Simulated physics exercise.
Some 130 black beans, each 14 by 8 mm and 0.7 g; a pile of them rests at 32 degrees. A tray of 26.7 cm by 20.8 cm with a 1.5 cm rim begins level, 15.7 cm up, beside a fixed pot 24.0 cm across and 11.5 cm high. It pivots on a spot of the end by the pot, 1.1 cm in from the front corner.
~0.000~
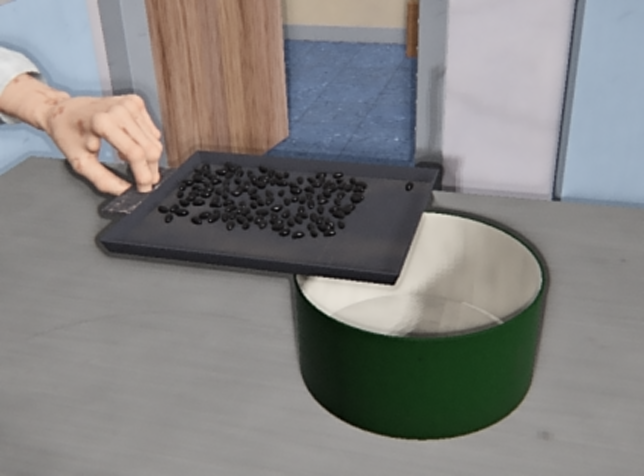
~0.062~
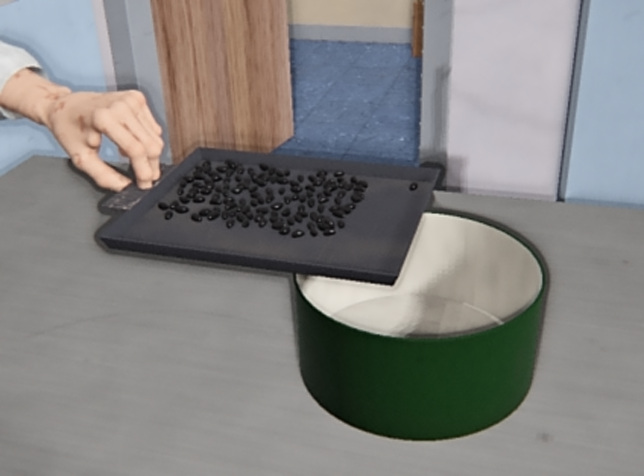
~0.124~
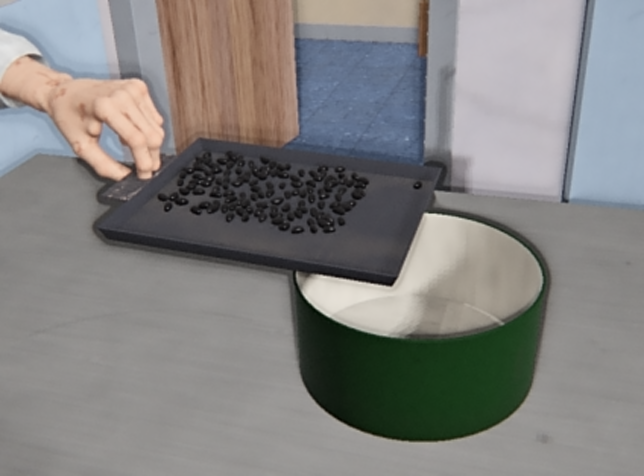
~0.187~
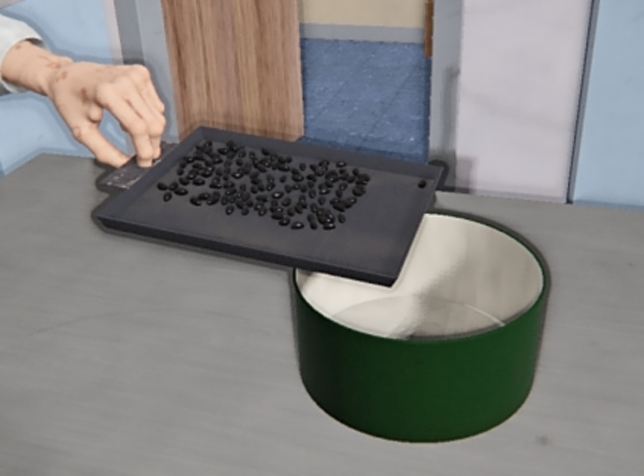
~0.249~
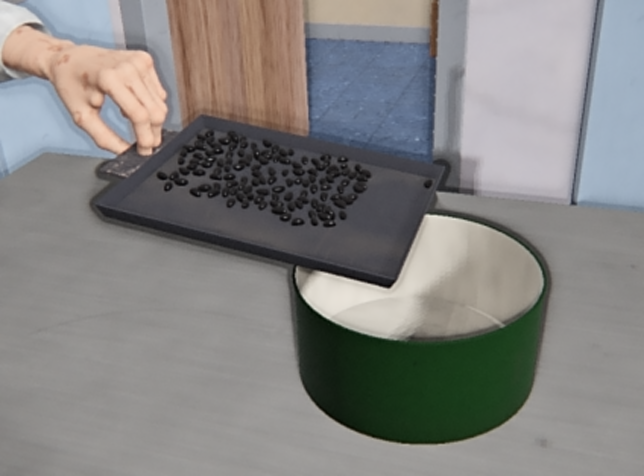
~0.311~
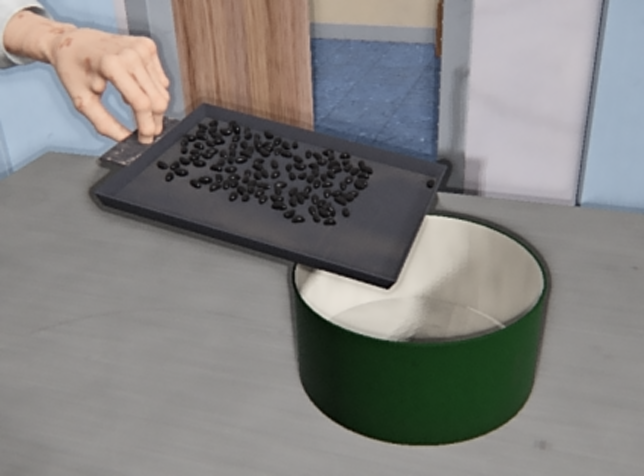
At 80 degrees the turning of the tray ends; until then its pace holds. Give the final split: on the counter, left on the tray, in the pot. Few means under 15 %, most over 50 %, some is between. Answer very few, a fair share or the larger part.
On the counter: Very few; left on the tray: Very few; in the pot: The larger part.
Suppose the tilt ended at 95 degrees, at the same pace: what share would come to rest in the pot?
In that case some 95 per cent.
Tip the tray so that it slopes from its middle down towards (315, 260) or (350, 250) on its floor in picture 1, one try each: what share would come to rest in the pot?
Some 15 and 55 per cent.
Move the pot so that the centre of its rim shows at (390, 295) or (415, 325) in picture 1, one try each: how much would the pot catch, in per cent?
Some 95 and 85 per cent.
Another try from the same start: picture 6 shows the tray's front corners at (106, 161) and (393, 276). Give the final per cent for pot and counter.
Pot 95, counter 5.
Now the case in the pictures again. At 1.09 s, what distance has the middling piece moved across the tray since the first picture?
About 15 cm.
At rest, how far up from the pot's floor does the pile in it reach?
Some 1.5 cm.
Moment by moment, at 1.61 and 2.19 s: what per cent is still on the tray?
About 85, 15.
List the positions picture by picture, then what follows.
In the first frame, tray tilt 0 degrees, front corners at (108, 238) and (394, 270); middle of the pieces at (269, 194); pot at (417, 266).
In the second frame, tray tilt 1 degrees, front corners at (107, 234) and (393, 271); middle of the pieces at (270, 192).
In the third frame, tray tilt 3 degrees, front corners at (106, 225) and (392, 272); middle of the pieces at (270, 186).
In the fourth frame, tray tilt 5 degrees, front corners at (105, 213) and (392, 273), lowest corner right front; middle of the pieces at (271, 179).
In the fifth frame, tray tilt 8 degrees, front corners at (104, 202) and (392, 274), lowest corner right front; middle of the pieces at (272, 172).
In the sixth frame, tray tilt 10 degrees, front corners at (103, 191) and (391, 275), lowest corner right front; middle of the pieces at (275, 165); pot at (417, 270). The tray's pace is about 40 degrees a second.
Then, at 1.09 s, tilt 43 degrees; the tray holds 95 %, the pot 5 %.
Then, at 1.61 s, tilt 65 degrees; the tray holds 85 %, the pot 10 %.
After 2.19 s, tilt 80 degrees; the tray holds 15 %, the pot 70 %.
In the end, at 3.2 s, counter 5 %, tray 0 %, pot 95 %.
